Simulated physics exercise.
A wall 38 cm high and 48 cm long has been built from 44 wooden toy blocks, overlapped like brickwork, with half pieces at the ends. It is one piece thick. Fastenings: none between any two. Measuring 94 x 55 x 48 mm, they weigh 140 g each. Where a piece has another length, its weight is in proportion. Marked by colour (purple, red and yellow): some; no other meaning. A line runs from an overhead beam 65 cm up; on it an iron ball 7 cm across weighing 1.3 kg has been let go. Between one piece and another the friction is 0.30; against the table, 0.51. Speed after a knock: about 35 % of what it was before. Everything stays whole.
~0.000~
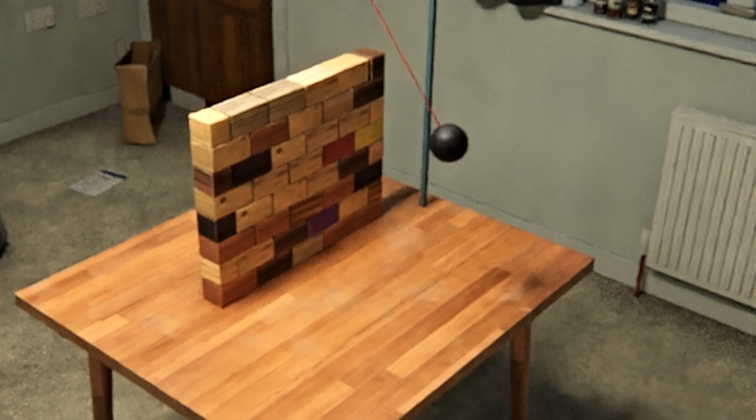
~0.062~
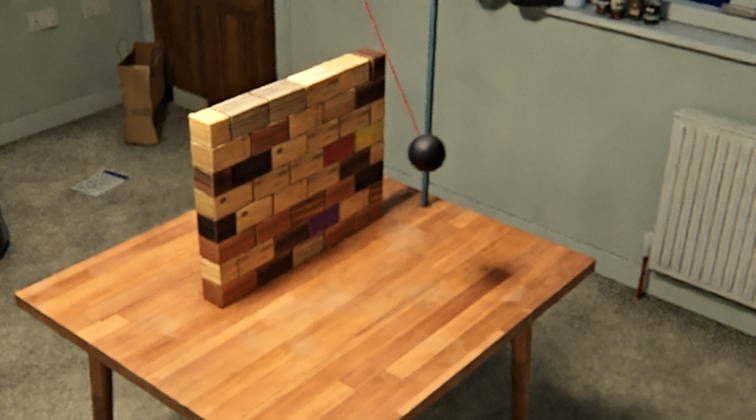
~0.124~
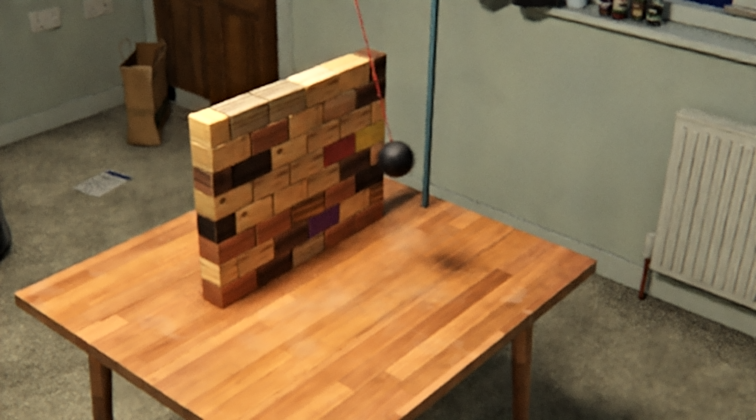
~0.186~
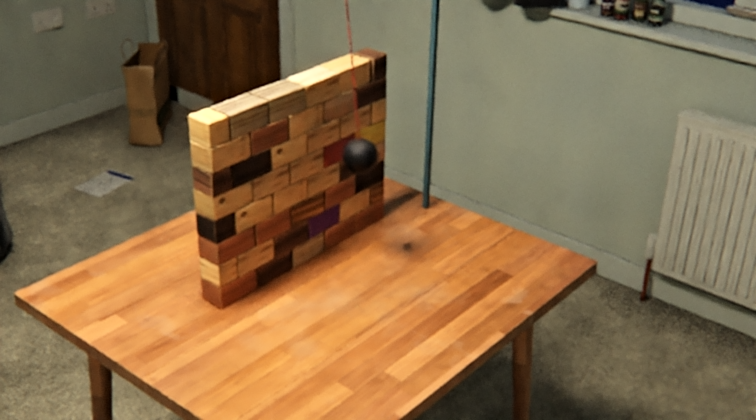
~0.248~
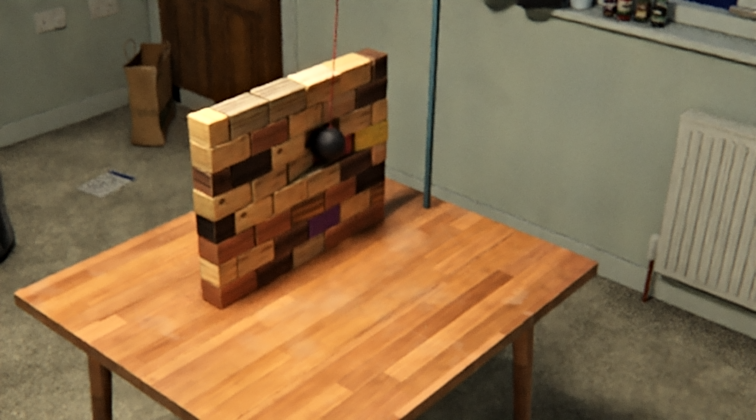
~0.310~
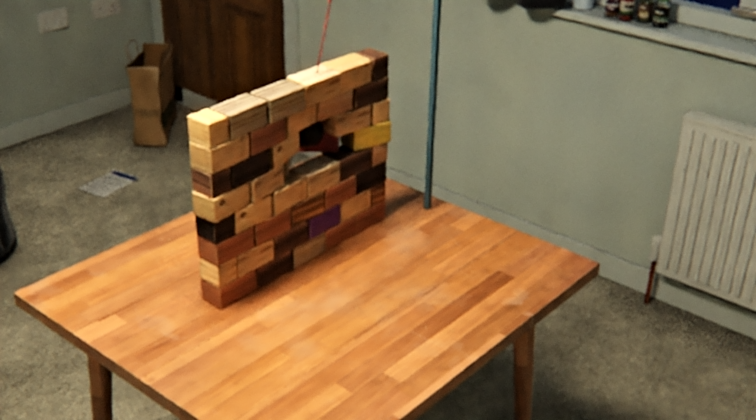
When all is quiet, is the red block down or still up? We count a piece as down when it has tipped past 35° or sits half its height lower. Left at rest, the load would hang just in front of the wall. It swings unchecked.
Once things settle, the red block ends up down.
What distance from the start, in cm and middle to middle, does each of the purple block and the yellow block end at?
Moved: Purple 0, yellow 0.
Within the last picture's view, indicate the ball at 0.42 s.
Pixel position: Around (281, 106).
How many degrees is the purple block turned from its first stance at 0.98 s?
Near 0 degrees from where it started.
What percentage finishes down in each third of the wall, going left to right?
Per cent - left 0, middle 20, right 20.
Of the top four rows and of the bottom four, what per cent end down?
Top share 20 per cent; bottom share 0 per cent.
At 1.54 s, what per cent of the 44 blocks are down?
By that time it is 10 percent.
By 0.42 s, line 26° past plumb; 1 of the 44 blocks down; red block tilted 23°, 19 mm lower; yellow block moved 8 mm.
By 0.68 s, line 24° past plumb; 4 of the 44 blocks down; red block on its side; yellow block moved 8 mm.
By 0.98 s, line 12° before plumb; 5 of the 44 blocks down; red block on its side; yellow block moved 9 mm.
By 1.54 s, line plumb; 5 of the 44 blocks down; red block on its side; yellow block moved 9 mm.
When it is over (2.4 s), line 21° before plumb; 5 of the 44 blocks down; red block on its side; yellow block moved 9 mm; purple block unmoved. In pixels of the last frame, middles, red block near (283, 225), yellow block near (366, 132).
